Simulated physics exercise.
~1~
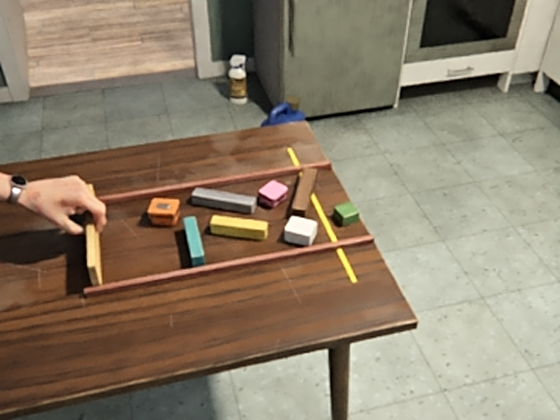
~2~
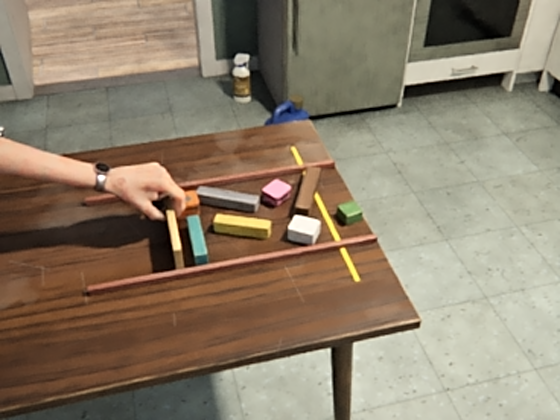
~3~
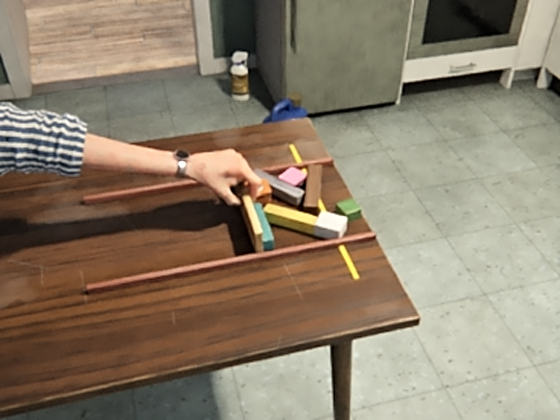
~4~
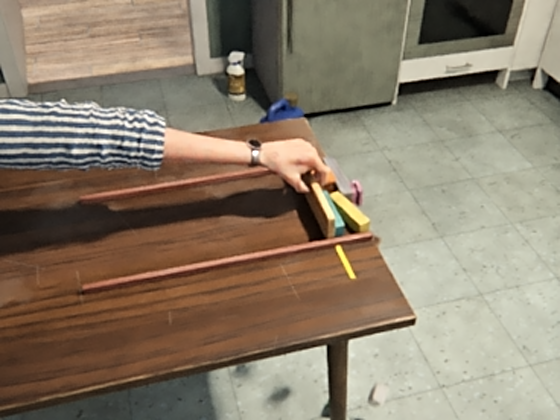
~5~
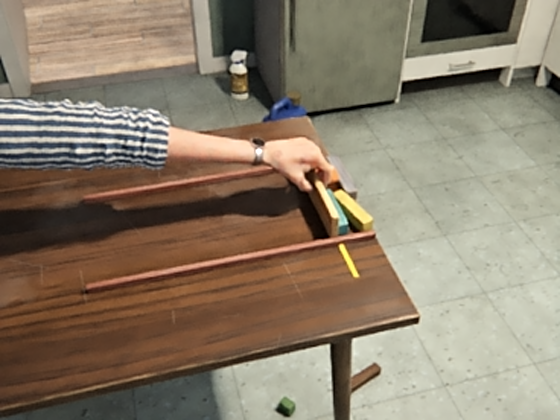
On a wooden table in a kitchen, a hand pushed an upright board to the right between two rails, bunching colourful blocks and sticks together until several dropped to the floor, while the orange and yellow pieces stayed by the board near the edge.
